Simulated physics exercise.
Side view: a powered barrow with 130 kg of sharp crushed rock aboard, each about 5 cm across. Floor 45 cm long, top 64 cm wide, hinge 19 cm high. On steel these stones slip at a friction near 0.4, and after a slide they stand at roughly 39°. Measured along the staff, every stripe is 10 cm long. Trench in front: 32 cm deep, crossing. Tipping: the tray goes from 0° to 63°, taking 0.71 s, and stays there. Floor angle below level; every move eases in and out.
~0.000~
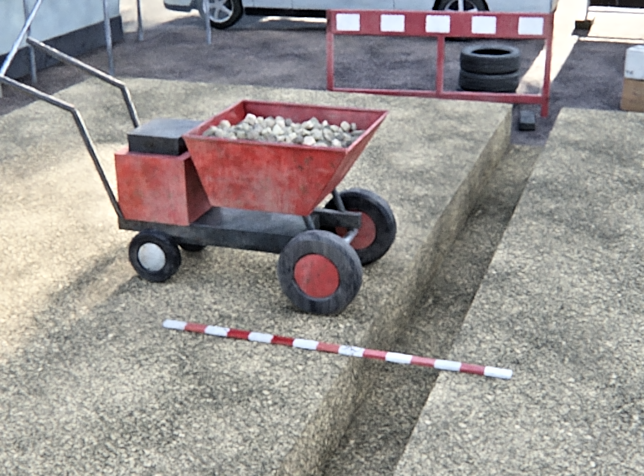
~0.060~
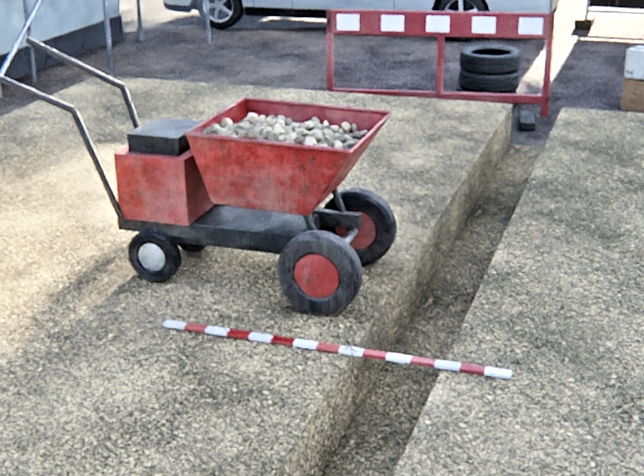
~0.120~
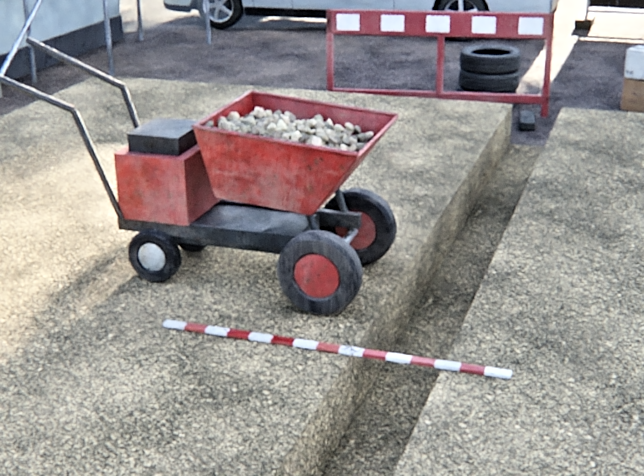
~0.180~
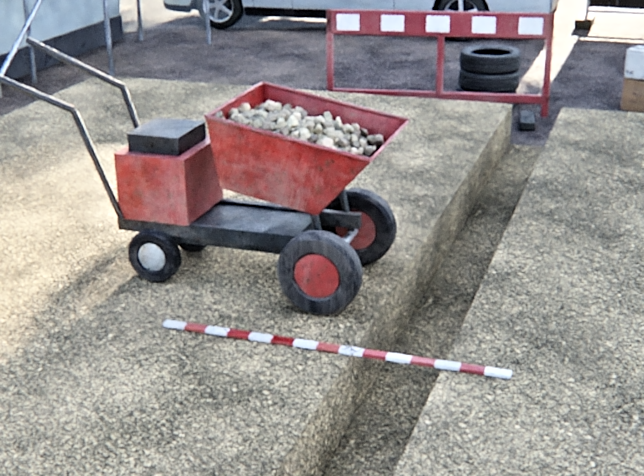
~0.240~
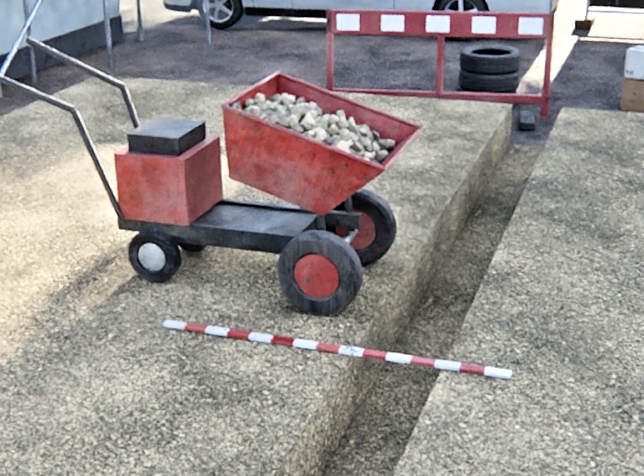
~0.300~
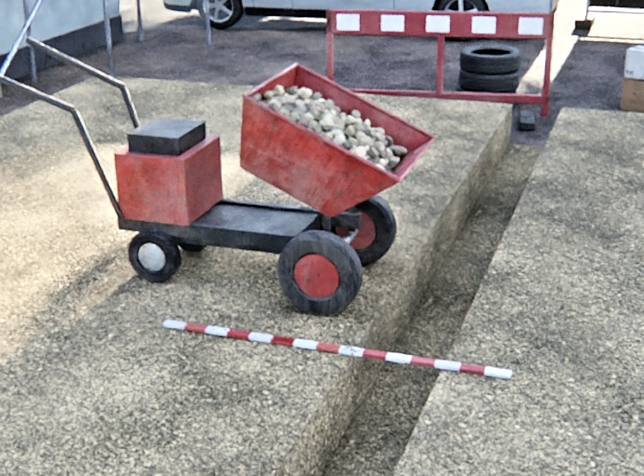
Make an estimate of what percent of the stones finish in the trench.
About 3 percent.
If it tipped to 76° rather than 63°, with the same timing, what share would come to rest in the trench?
In that case near 25 per cent.
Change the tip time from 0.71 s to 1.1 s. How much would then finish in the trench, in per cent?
Expected share: Around 5%.
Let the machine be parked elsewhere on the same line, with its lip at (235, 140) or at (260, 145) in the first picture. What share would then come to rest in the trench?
Around 35% for the first place and 40% for the second.
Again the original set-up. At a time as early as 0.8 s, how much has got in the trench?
About 0 per cent by then.
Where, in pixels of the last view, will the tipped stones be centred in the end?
Look at roughly (527, 309).
After 0.5 s the floor is at 53°; 100 % in the tray; the foremost stones are at (431, 212).
After 0.8 s the floor is at 63°; 88 % in the tray, 1 % in the trench, 11 % past the trench; the foremost stones are at (526, 299).
After 1.2 s the floor is at 63°; 64 % in the tray, 35 % past the trench; the foremost stones are past the picture's edge.
After 3.1 s the floor is at 63°; 58 % in the tray, 3 % in the trench, 39 % past the trench; the foremost stones are past the picture's edge.
